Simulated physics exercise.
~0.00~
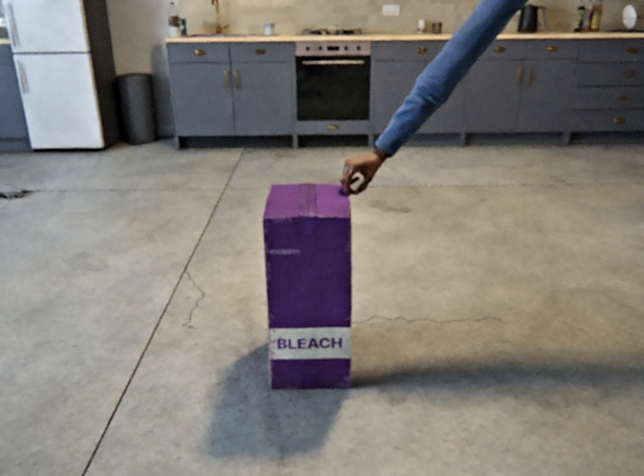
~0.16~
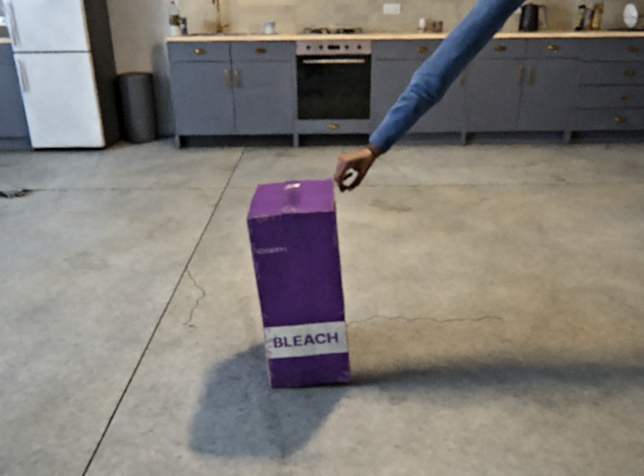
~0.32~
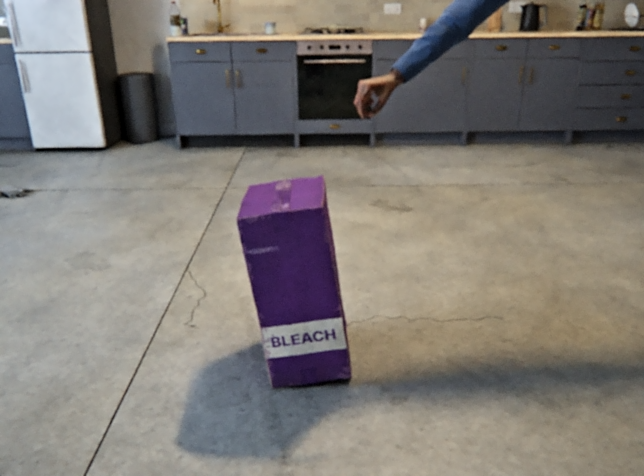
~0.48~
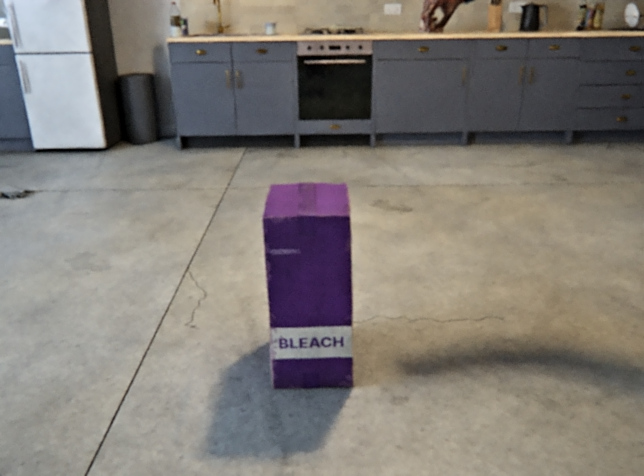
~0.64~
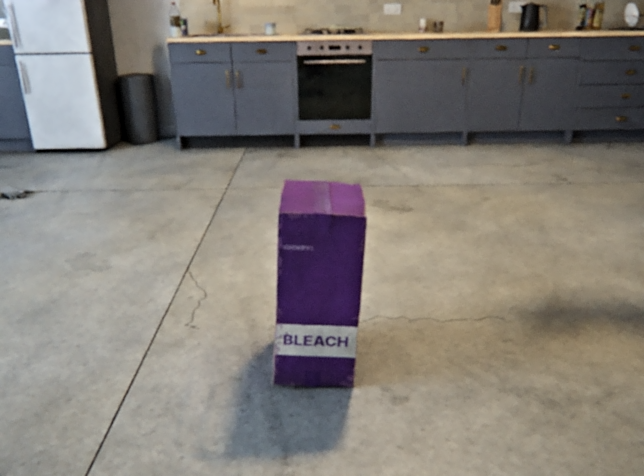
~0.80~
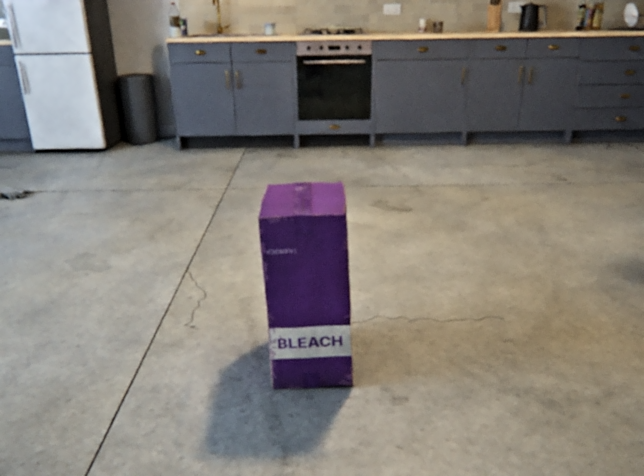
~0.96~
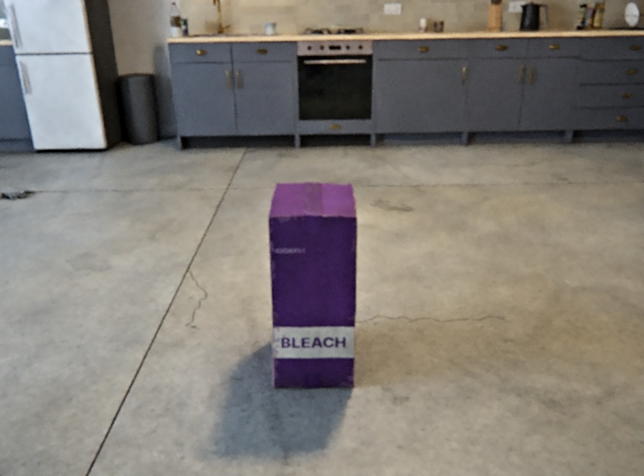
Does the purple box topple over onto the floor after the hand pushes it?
No, it leans to the left but rocks back and settles upright on its base.
